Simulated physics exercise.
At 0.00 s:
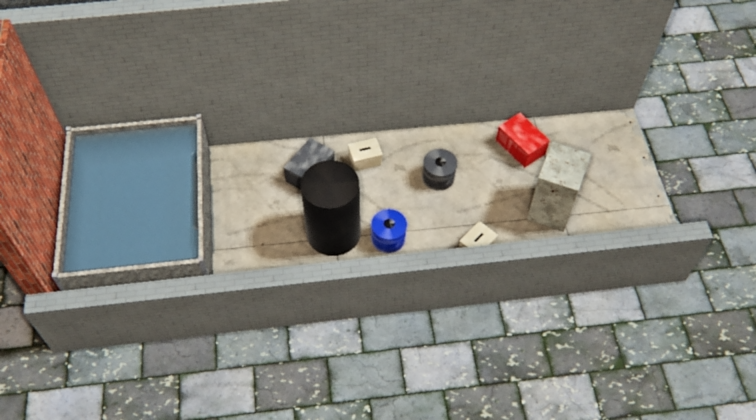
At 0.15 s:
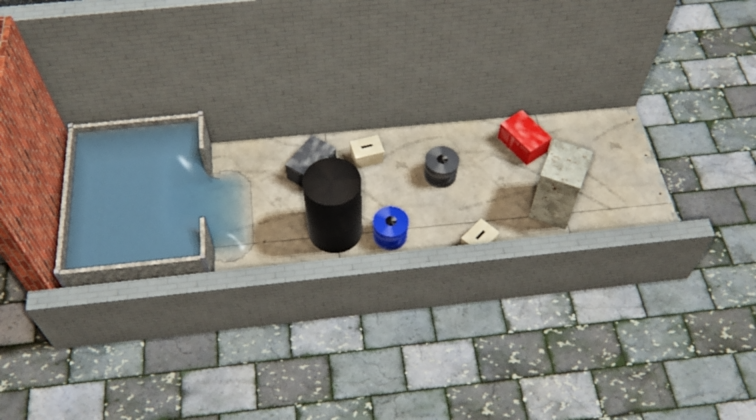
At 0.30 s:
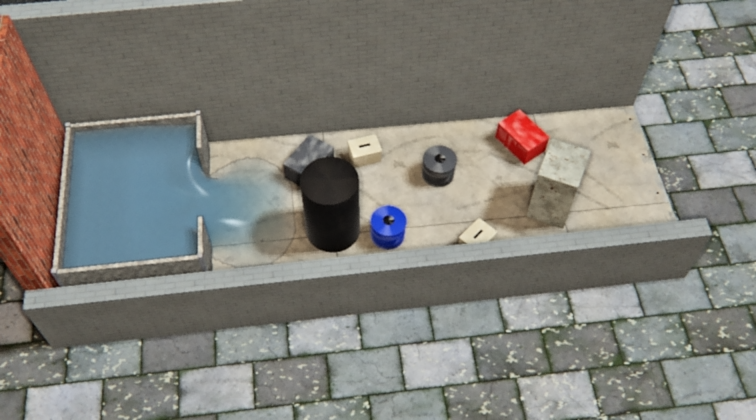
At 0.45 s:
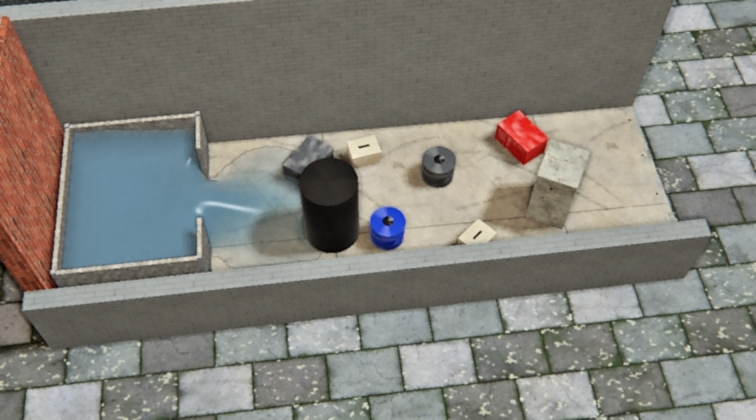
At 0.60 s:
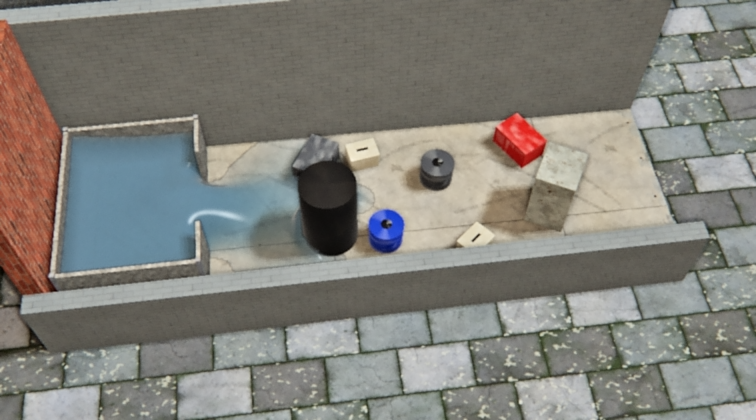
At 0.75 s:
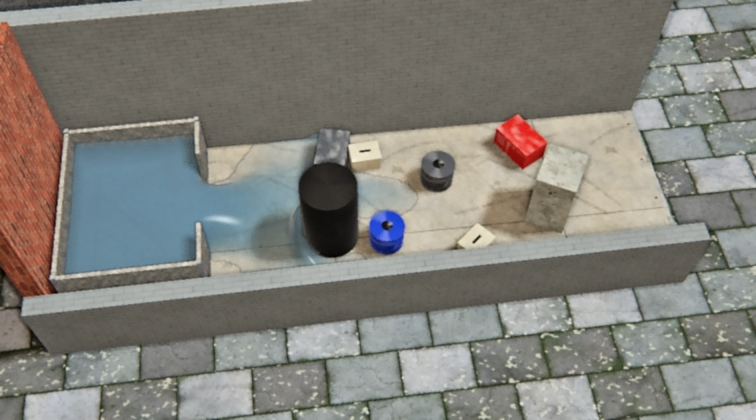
Walled lane with water pouring rightward from a broken tank, spreading around a black cylinder and shifting a dark grey crate.
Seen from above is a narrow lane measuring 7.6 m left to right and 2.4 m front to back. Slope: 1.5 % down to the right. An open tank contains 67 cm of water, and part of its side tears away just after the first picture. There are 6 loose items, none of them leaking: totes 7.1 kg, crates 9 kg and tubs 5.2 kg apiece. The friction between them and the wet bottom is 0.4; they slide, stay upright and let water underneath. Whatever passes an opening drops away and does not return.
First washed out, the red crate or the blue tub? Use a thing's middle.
The red one goes first.
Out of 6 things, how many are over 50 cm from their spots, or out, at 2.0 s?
The count is 6.
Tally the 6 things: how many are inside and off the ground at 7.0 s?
Total: 0.
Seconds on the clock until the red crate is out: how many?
Close to 2.5 s, I'd say.
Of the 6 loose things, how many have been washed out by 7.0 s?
It comes to 6.
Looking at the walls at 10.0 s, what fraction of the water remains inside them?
About 38 in a hundred parts of the water.
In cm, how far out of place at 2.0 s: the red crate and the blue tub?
By then roughly 100 cm and 60 cm, respectively.
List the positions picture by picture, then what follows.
The first frame shows the red crate at (524, 133) rests on the ground; the blue tub at (389, 224) rests on the ground; 3.3 m2 under water; 0 of 6 have shifted.
The second frame shows the red crate at (526, 131), on the bottom; the blue tub at (391, 221) rests on the ground; water covers 3.9 m2; 0 of 6 have shifted.
The third frame shows the red crate at (524, 130) rests on the ground; the blue tub at (388, 221), on the bottom; 4.8 m2 under water; 0 of 6 have shifted.
The fourth frame shows the red crate at (523, 131) rests on the ground; the blue tub at (388, 221) rests on the ground; water covers 5.7 m2; 0 of 6 have shifted.
The fifth frame shows the red crate at (521, 133), on the bottom; the blue tub at (386, 224), on the bottom; 6.5 m2 under water; 1 of 6 have shifted.
The sixth frame shows the red crate at (522, 135) rests on the ground; the blue tub at (387, 226) rests on the ground; 7.3 m2 under water; 1 of 6 have shifted.
After 2.0 s the red crate is near (593, 129), 1.0 m from its start, aground; the blue tub is near (403, 188), 0.6 m from its start, afloat; 0 of 6 are out; 4 afloat.
After 4.5 s the red crate has gone out (at 2.3 s); the blue tub has gone out (at 4.2 s); 6 of 6 are out; 0 afloat.
After 7.0 s the red crate has gone out (at 2.3 s); the blue tub has gone out (at 4.2 s); 6 of 6 are out; 0 afloat.
After 10.0 s the red crate has gone out (at 2.3 s); the blue tub has gone out (at 4.2 s); 6 of 6 are out; 0 afloat.
